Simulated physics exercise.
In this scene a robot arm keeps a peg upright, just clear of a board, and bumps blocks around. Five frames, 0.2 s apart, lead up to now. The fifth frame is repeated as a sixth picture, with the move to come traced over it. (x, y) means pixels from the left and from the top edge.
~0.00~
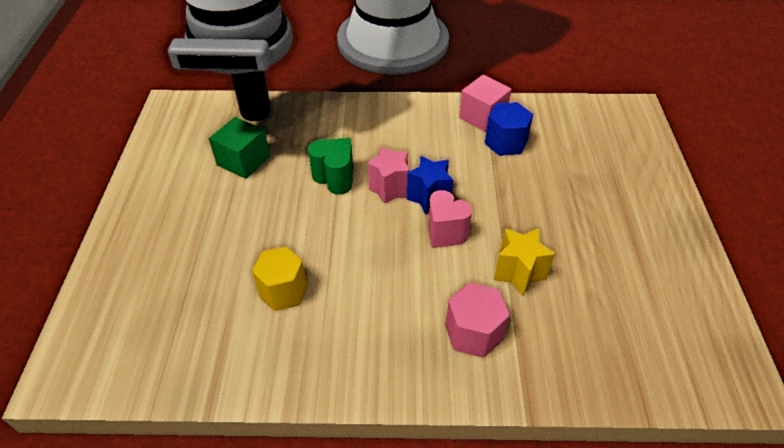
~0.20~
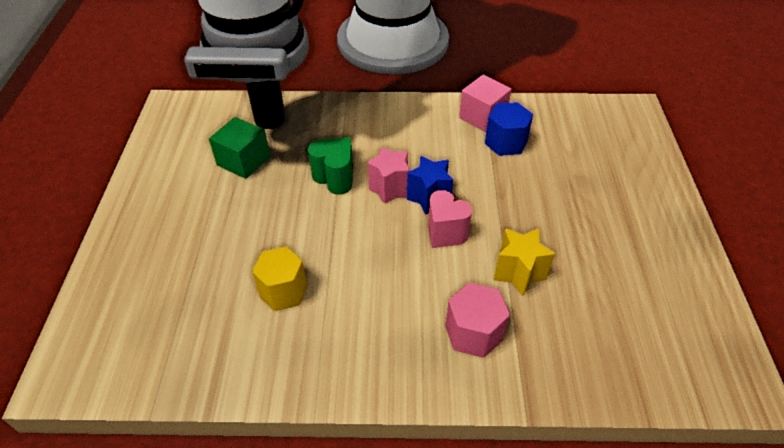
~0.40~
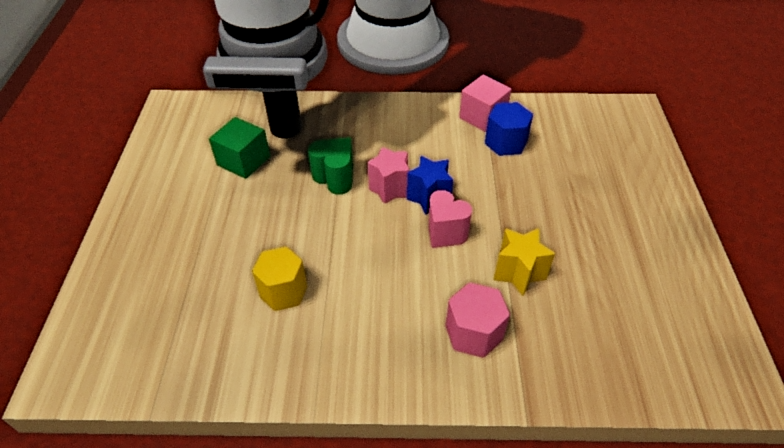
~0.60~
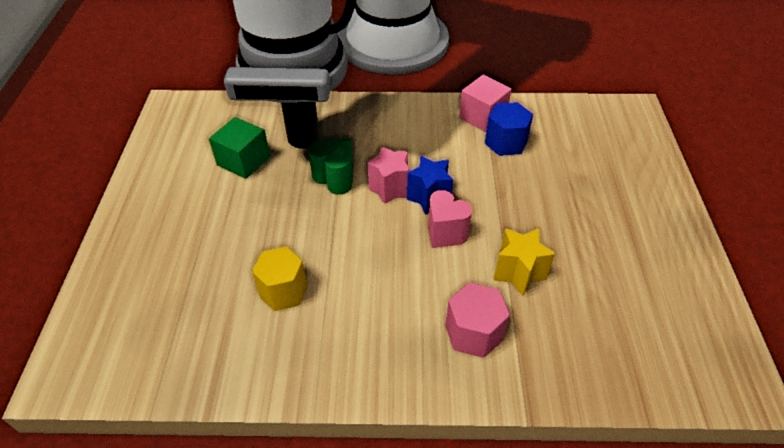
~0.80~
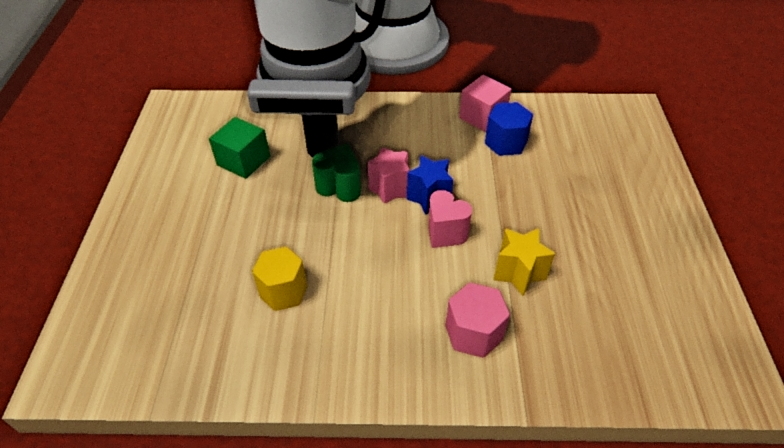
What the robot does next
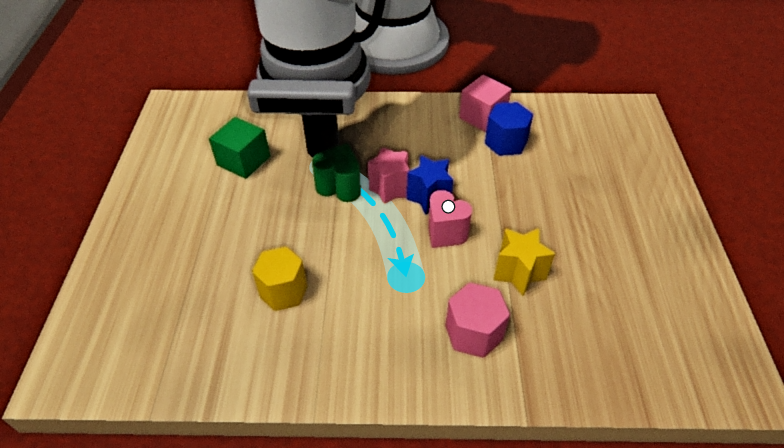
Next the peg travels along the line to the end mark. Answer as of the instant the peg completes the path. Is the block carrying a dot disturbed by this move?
The block you're asking about stays where it is.
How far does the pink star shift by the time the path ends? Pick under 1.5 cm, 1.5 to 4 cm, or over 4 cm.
Offset: 1.5 to 4 cm.
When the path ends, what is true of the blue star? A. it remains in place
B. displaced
That would be B.
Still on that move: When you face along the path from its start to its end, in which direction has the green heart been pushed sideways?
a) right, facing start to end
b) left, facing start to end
a: Right, facing start to end.
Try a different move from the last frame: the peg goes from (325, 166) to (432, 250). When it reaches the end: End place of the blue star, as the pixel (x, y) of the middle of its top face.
Pixel (453, 168).
The drawn path runs from (325, 166) by way of (363, 193) and (391, 230) to (406, 277); the dot is on the pink heart.
What follows on the original path. One third of the way, peg (363, 177); green heart (363, 193), turned 25° clockwise; pink star (397, 165), turned 35° anticlockwise.
Two thirds of the way, peg (391, 214); green heart (372, 230), turned 65° clockwise; pink star (411, 177), turned 80° anticlockwise; blue star (450, 171), turned 20° anticlockwise.
At the end, peg (407, 261); green heart (366, 254), turned 105° clockwise; pink star (411, 177), turned 80° anticlockwise; blue star (450, 171), turned 20° anticlockwise; pink heart not moved.
